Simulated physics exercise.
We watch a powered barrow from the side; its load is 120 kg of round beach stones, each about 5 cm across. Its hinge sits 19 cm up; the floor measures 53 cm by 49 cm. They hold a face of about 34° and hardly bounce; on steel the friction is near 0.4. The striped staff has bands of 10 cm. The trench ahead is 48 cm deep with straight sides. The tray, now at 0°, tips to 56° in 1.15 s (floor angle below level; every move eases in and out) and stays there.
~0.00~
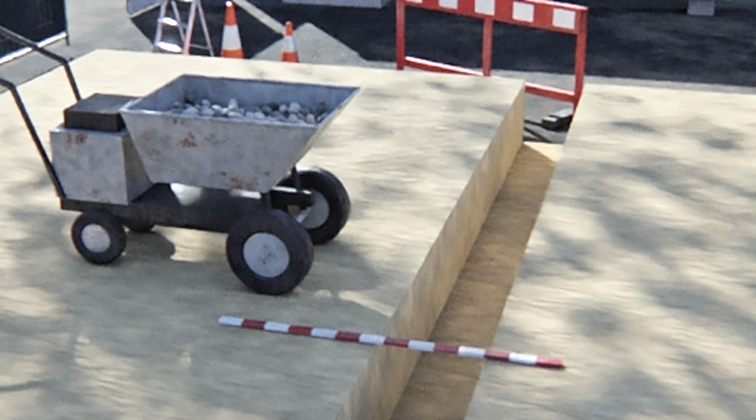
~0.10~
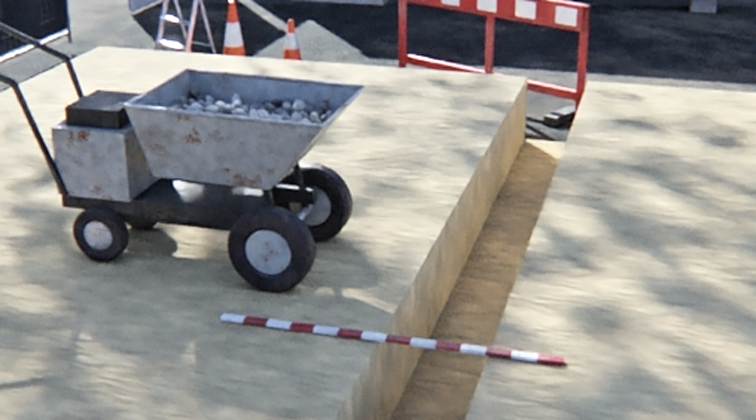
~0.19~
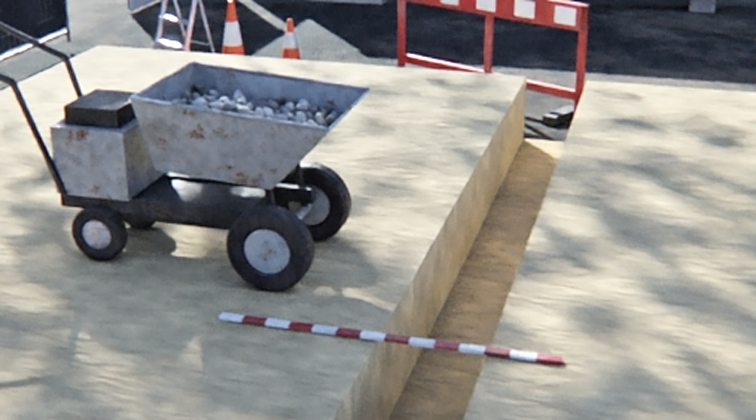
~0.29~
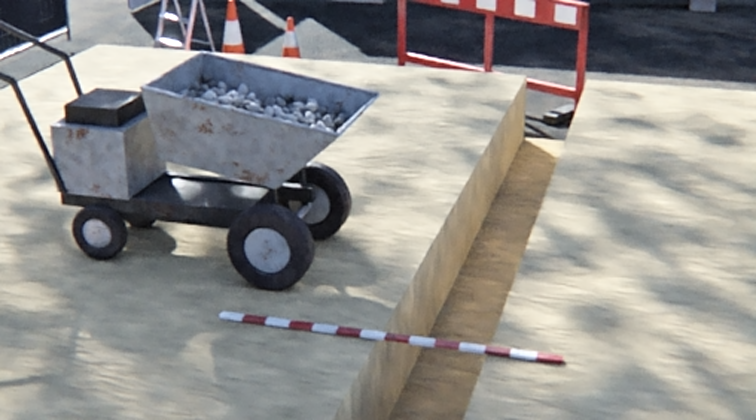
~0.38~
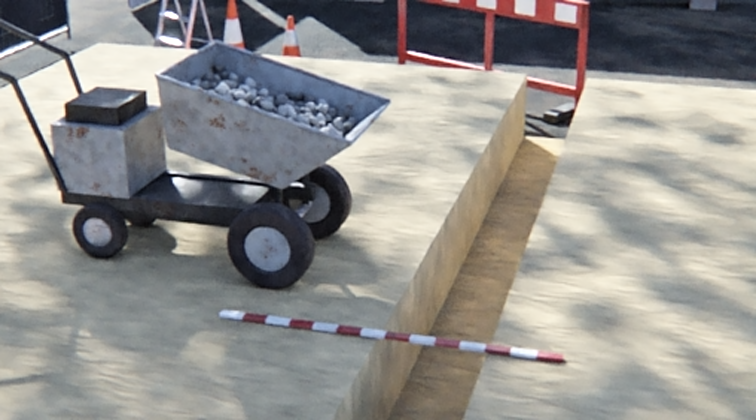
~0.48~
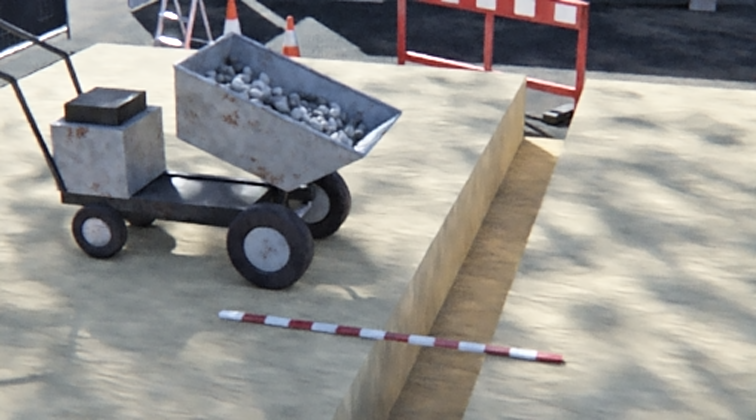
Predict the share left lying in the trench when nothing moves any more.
About 67 per cent.
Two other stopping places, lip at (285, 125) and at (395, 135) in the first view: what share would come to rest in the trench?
Near 70 per cent from the first place, 20 from the second.
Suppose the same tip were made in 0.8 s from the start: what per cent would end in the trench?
In that case some 65 per cent.
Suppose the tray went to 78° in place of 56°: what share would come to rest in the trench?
In that case some 100 per cent.
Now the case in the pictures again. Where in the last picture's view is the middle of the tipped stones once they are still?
Their middle is at about (465, 366).
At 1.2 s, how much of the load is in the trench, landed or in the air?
Some 10 per cent.
After 0.9 s the floor is at 47°; 100 % in the tray; the foremost stones are at (389, 186).
After 1.2 s the floor is at 56°; 88 % in the tray, 12 % in the trench; the foremost stones are at (482, 299).
After 1.6 s the floor is at 56°; 58 % in the tray, 39 % in the trench, 3 % past the trench; the foremost stones are at (562, 293).
After 3.5 s the floor is at 56°; 30 % in the tray, 67 % in the trench, 3 % past the trench; the foremost stones are at (620, 308).
